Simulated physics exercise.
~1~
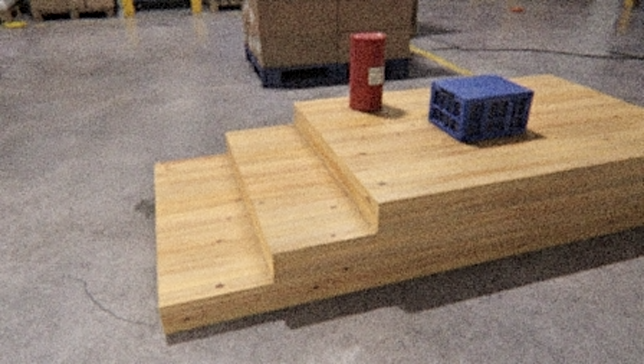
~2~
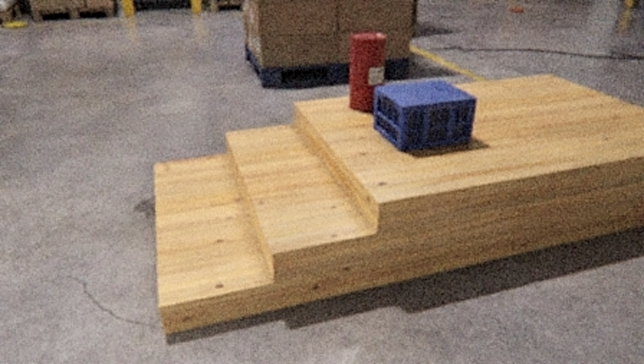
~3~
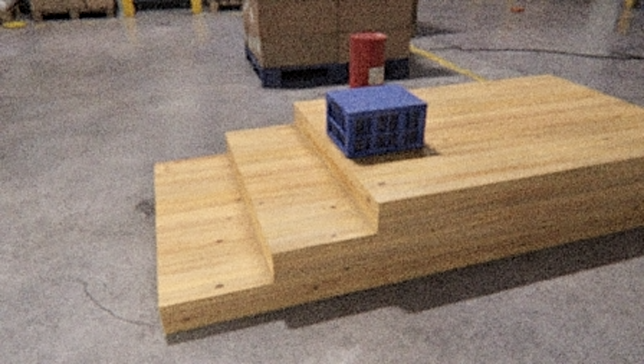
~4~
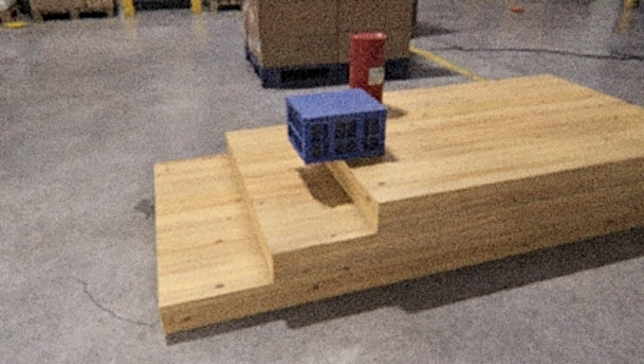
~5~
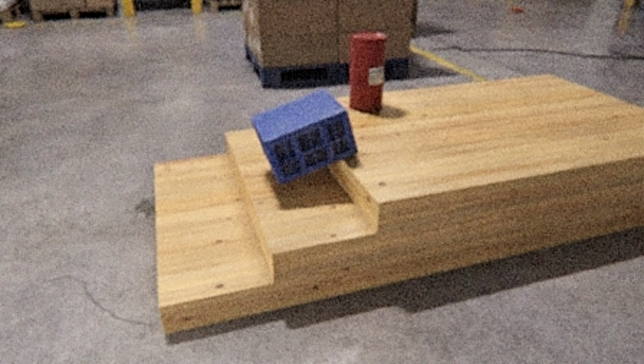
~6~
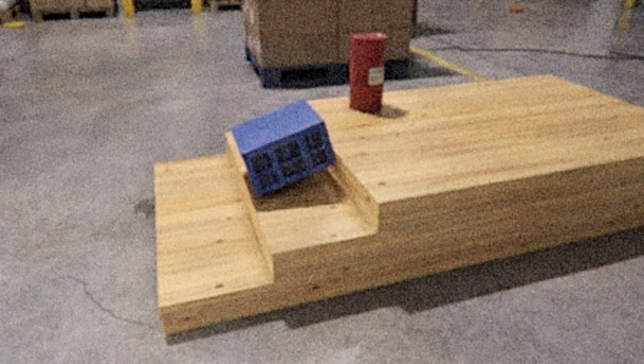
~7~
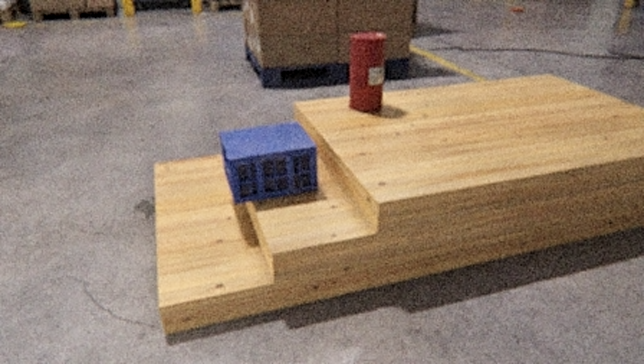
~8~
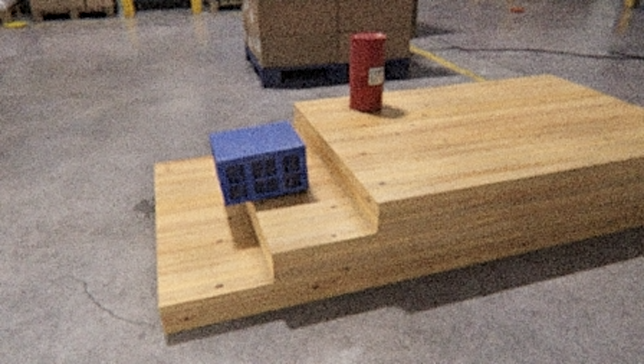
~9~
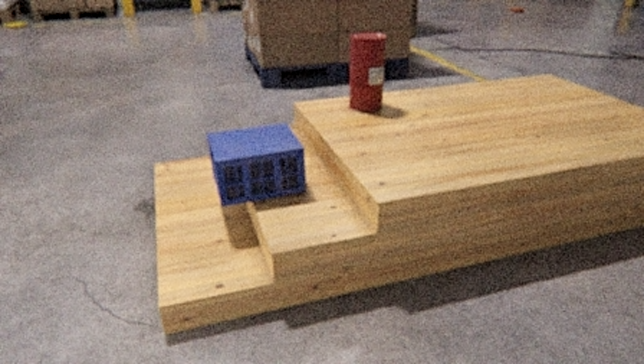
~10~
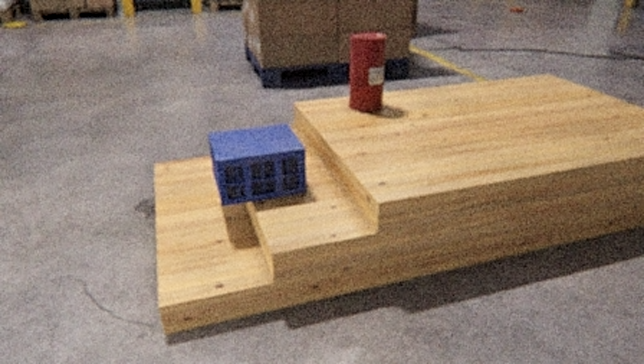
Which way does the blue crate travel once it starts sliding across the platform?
The blue crate travels to the left, going past the canister and over the top edge onto the step below.
